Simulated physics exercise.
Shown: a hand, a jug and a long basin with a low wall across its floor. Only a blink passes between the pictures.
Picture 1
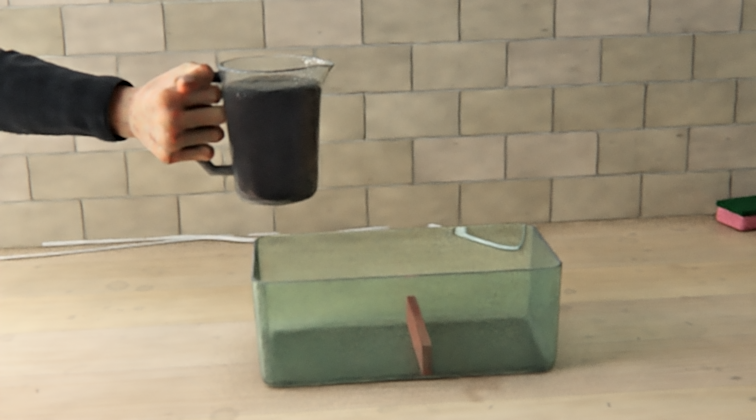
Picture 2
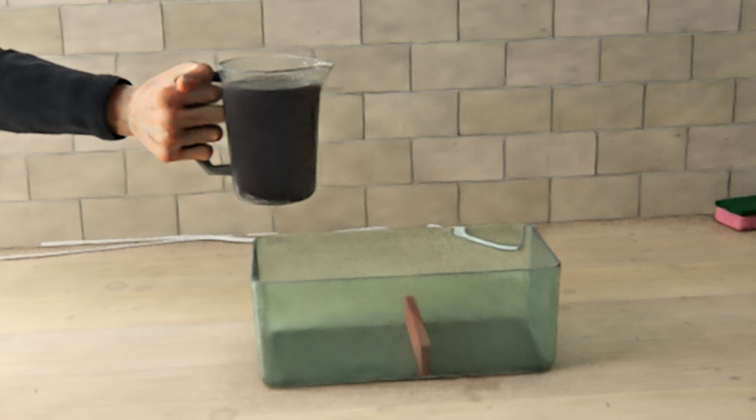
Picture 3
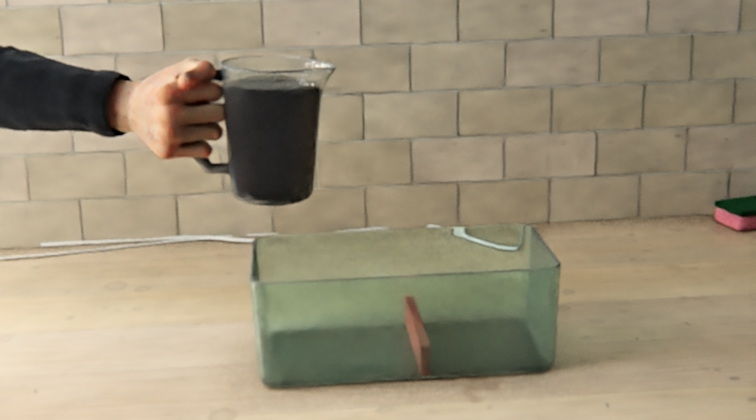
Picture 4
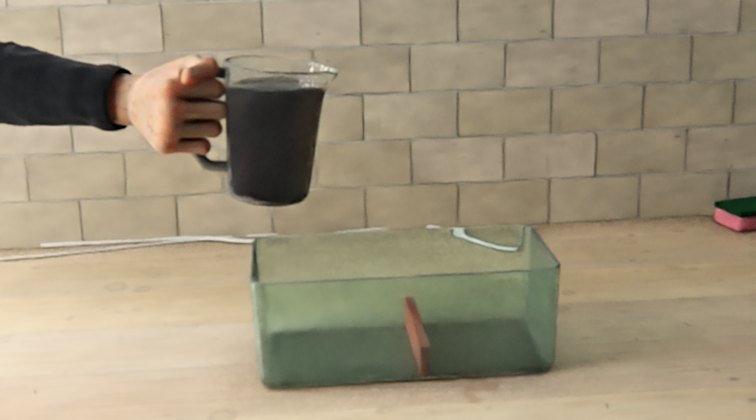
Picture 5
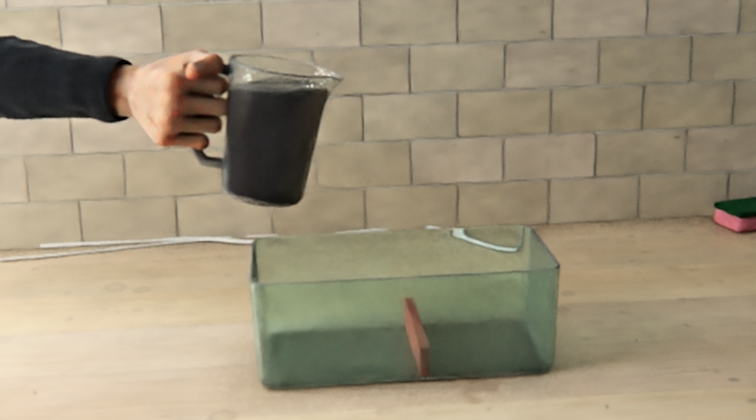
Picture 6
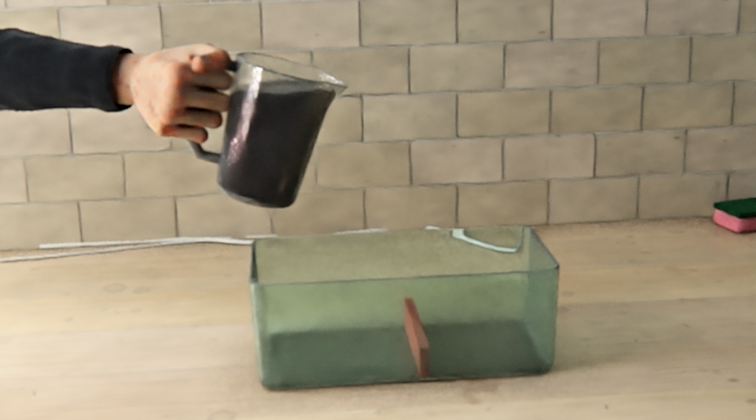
A hand held a clear jug of dark liquid above a long glass basin with a low wall across its floor, keeping it nearly upright at first, then slowly leaning it to the right.
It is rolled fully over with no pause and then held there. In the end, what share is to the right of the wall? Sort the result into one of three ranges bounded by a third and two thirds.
It falls in the middle range, a third to two thirds.
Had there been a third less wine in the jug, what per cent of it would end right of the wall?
It comes to near 35 per cent.
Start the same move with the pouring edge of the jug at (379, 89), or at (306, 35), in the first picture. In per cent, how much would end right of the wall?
The first gives 90 %, the second 25 %.
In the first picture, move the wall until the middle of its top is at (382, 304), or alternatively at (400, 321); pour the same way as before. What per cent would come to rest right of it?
I'd expect near 95 percent the first time and near 80 percent the next.
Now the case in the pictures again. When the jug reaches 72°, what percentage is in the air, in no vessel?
Roughly 15 %.
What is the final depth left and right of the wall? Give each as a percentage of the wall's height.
On the left it is 40 per cent, on the right 60.
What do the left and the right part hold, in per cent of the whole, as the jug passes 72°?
Left: Some 0 %. Right: Some 5 %.
A moment on, the jug is tipped part way and 79 per cent is still to pour, 1 is left of the wall and 5 right of it.
Next, the jug is tipped right over and 26 per cent is still to pour, 13 is left of the wall and 43 right of it.
Then the jug is tipped right over and 1 per cent is still to pour, 39 is left of the wall and 58 right of it.
Later the jug is tipped right over and 0 per cent is still to pour, 42 is left of the wall and 57 right of it.
Finally, 42 per cent lies left of the wall, 57 right of it and 1 outside.
